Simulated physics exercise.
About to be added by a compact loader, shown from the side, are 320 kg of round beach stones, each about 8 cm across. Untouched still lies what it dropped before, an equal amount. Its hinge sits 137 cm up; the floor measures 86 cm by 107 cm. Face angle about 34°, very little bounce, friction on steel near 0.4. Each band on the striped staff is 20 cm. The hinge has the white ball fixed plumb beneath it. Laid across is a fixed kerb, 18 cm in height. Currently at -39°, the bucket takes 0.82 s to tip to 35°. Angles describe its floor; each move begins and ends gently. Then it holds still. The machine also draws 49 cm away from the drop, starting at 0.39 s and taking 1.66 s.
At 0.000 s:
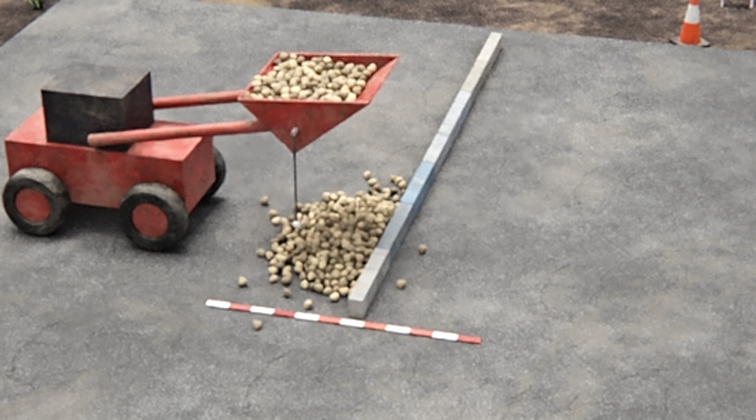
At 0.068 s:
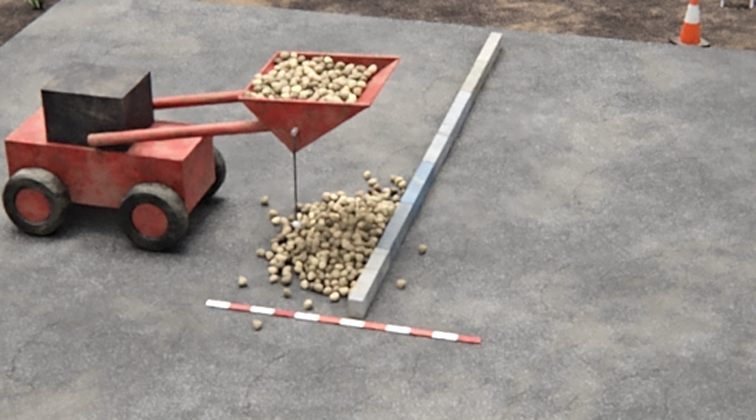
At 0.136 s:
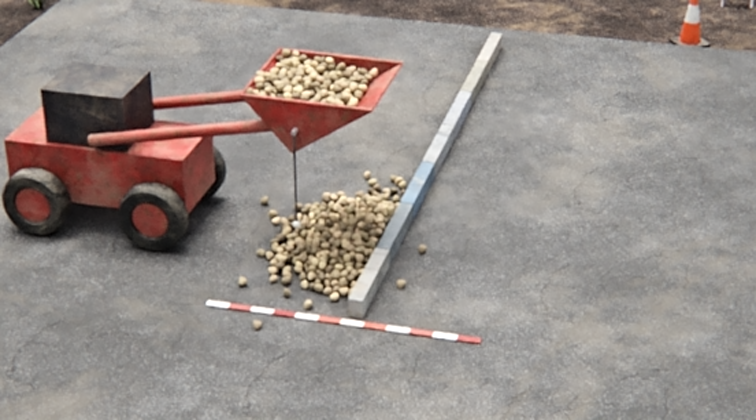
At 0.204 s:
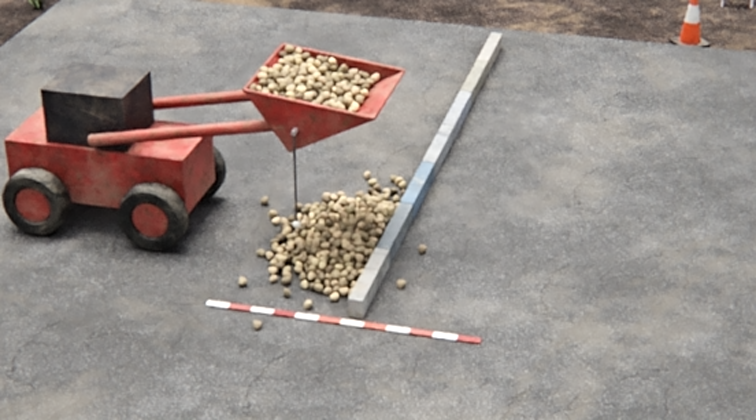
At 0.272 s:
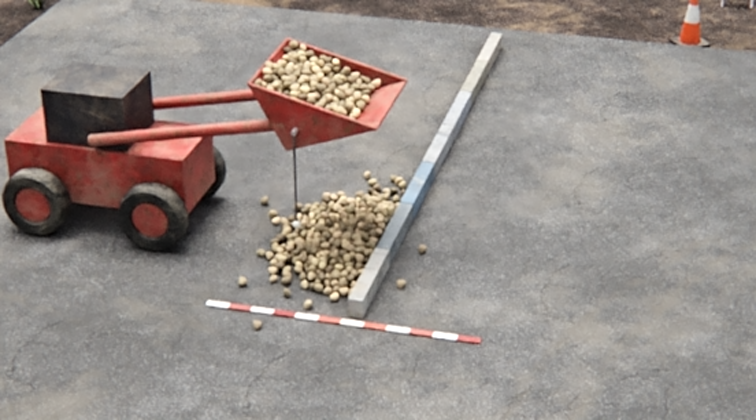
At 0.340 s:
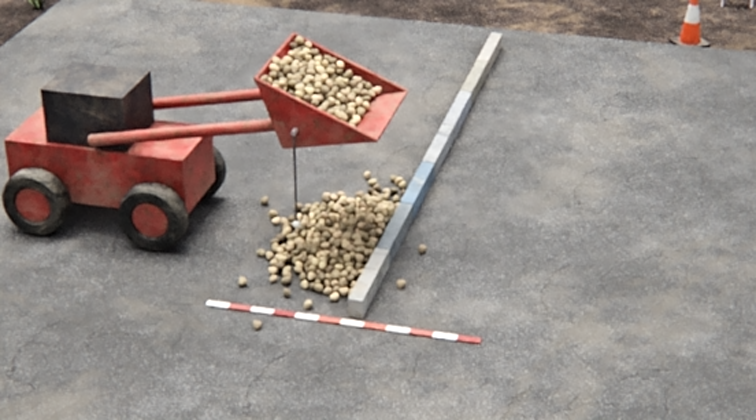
At first, a red loader holds a bucket full of round, pale stones above a heap of similar stones beside a long kerb. The bucket then tilts gradually, its right lip dipping and its left edge rising, while the stones shift slightly inside and the heap below stays still.
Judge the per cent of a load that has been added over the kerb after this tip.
The added amount is roughly 60 per cent of a load.
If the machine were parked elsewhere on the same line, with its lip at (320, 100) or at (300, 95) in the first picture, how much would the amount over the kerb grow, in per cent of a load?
Close to 10 per cent, followed by close to 0 per cent.
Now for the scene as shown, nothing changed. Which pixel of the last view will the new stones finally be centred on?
Middle: Approx. (412, 244) px.
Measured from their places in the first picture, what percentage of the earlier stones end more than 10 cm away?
The answer is about 0 per cent.
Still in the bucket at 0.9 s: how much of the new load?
I'd say about 70 per cent.
After 0.6 s the floor is at 24°; in per cent of one load, 100 in the bucket, 100 on this side of the kerb; the foremost stones are at (385, 245).
After 0.9 s the floor is at 35°; in per cent of one load, 70 in the bucket, 130 on this side of the kerb, 1 over the kerb; the foremost stones are at (398, 218).
After 2.5 s the floor is at 35°; in per cent of one load, 0 in the bucket, 139 on this side of the kerb, 61 over the kerb; the foremost stones are at (642, 288).
After 5.1 s the floor is at 35°; in per cent of one load, 0 in the bucket, 139 on this side of the kerb, 61 over the kerb; the foremost stones are at (647, 289). Net gain over the kerb, 60.
